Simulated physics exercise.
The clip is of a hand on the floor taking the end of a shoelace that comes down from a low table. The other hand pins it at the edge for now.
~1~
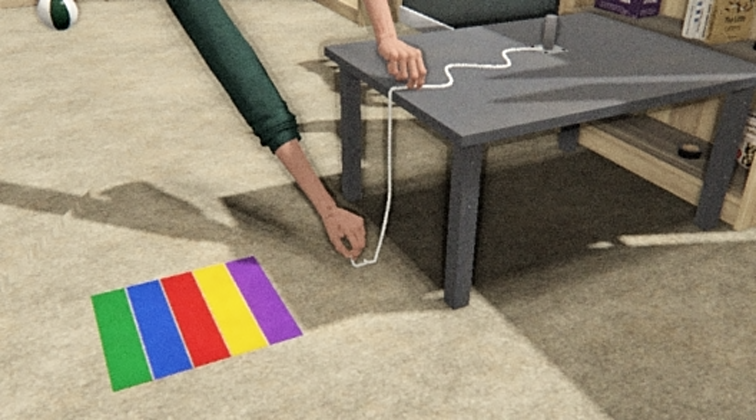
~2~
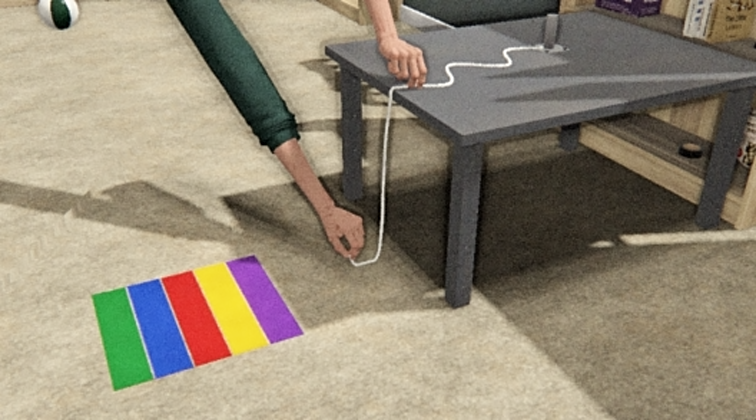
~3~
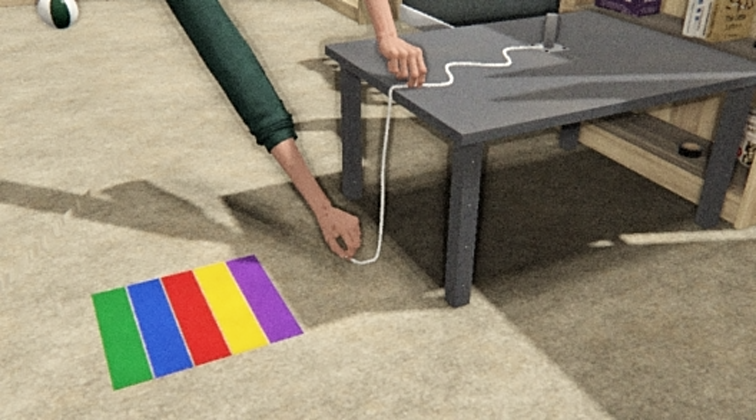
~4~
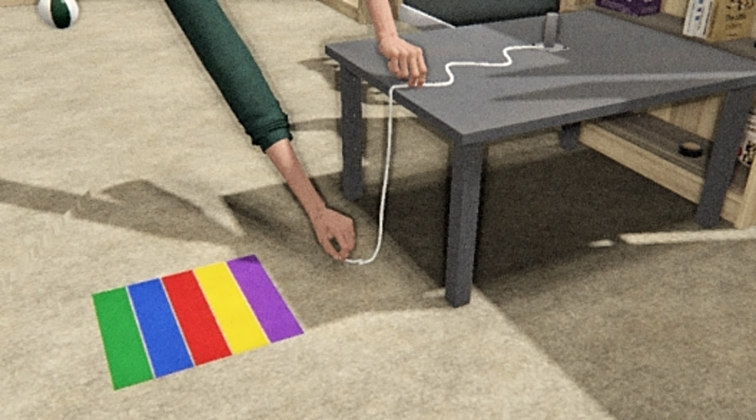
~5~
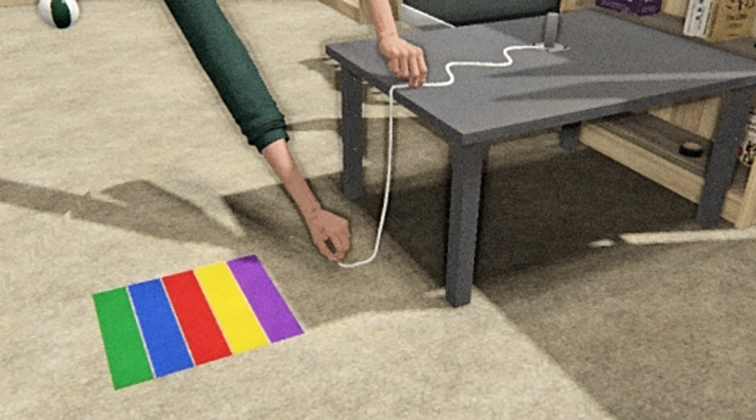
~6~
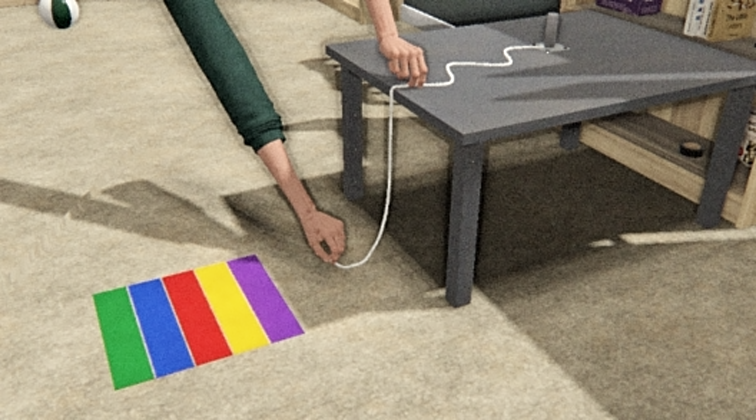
A hand near the floor drew the end of a white shoelace slightly left, toward a strip of coloured bands, while another hand pinned the lace at the edge of a low grey table.
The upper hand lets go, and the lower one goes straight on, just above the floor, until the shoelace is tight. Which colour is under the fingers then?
It gets as far as the blue strip.
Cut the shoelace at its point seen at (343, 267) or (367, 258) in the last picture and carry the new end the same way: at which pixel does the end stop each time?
Try by try, around (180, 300) and (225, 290).
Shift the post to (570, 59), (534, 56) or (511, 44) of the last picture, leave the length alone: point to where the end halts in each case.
The places are (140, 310), (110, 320) and (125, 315).
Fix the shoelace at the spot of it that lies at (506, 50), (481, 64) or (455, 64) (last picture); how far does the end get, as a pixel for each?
In that order: (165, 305), (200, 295) and (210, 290).
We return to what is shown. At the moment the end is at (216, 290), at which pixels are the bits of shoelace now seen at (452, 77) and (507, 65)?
About (400, 83), and the other about (476, 64).
Soon after, end near (216, 290); over yellow.
After that, end near (180, 300); over red.
At the stop, end near (157, 306); over blue. The blue one.
